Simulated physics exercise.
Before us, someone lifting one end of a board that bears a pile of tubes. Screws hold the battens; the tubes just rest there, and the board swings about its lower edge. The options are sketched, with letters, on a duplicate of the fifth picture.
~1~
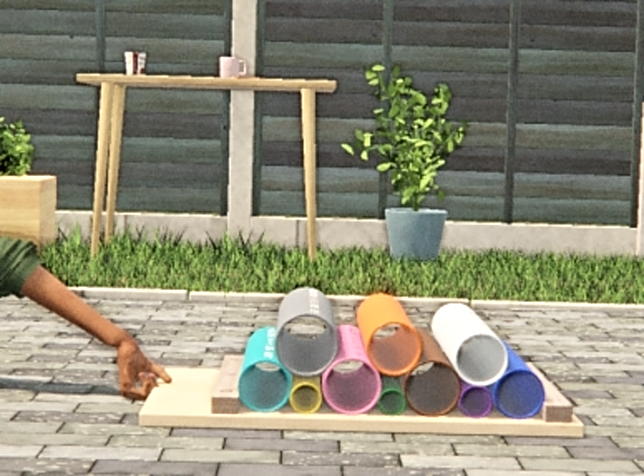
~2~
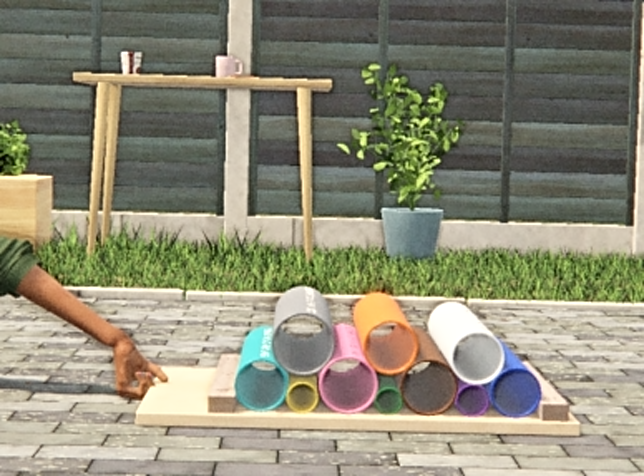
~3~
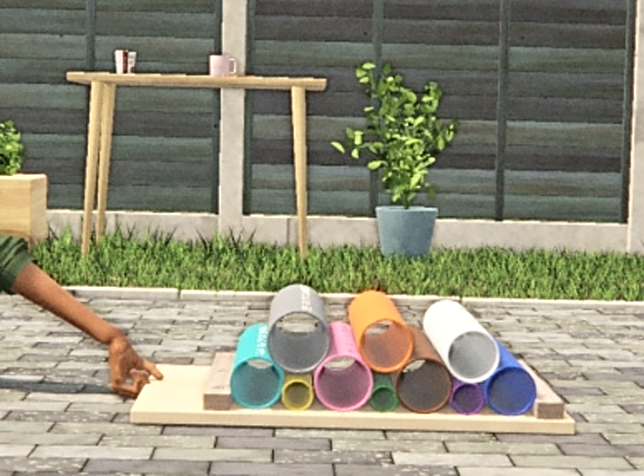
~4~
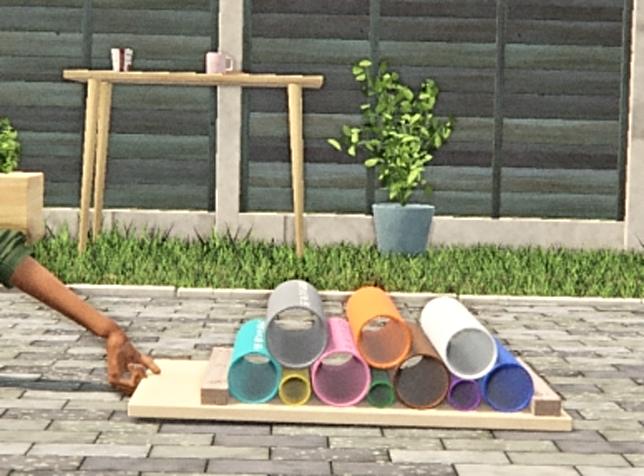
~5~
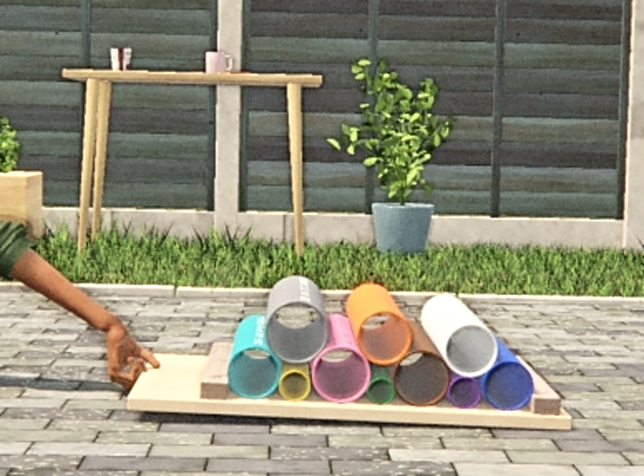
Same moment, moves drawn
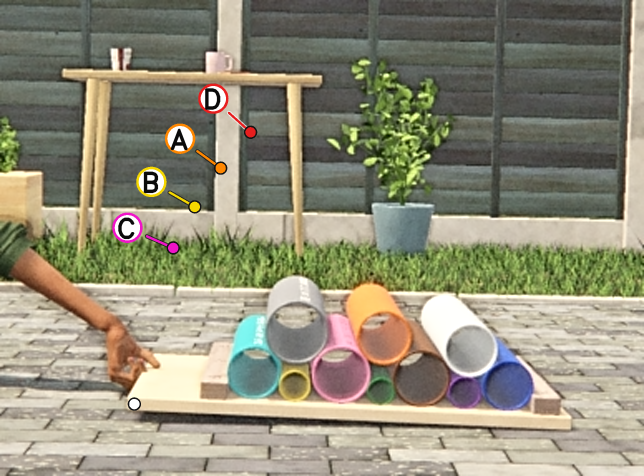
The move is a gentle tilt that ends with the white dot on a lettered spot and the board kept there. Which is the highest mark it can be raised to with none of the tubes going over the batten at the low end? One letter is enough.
Stop at D.
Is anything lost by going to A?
No.
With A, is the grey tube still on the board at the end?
Yes, with A.
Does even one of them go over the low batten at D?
No.
On the marked copy, A at (221, 168); B at (195, 207); C at (173, 248); D at (250, 132); the white dot at (135, 404).
Taking D. A third of the way, board at 21°.
Two thirds of the way, board at 40°.
When it is over, board at 41°, none over the low batten.
As for the rest, A none over the low batten; B none over the low batten; C none over the low batten.
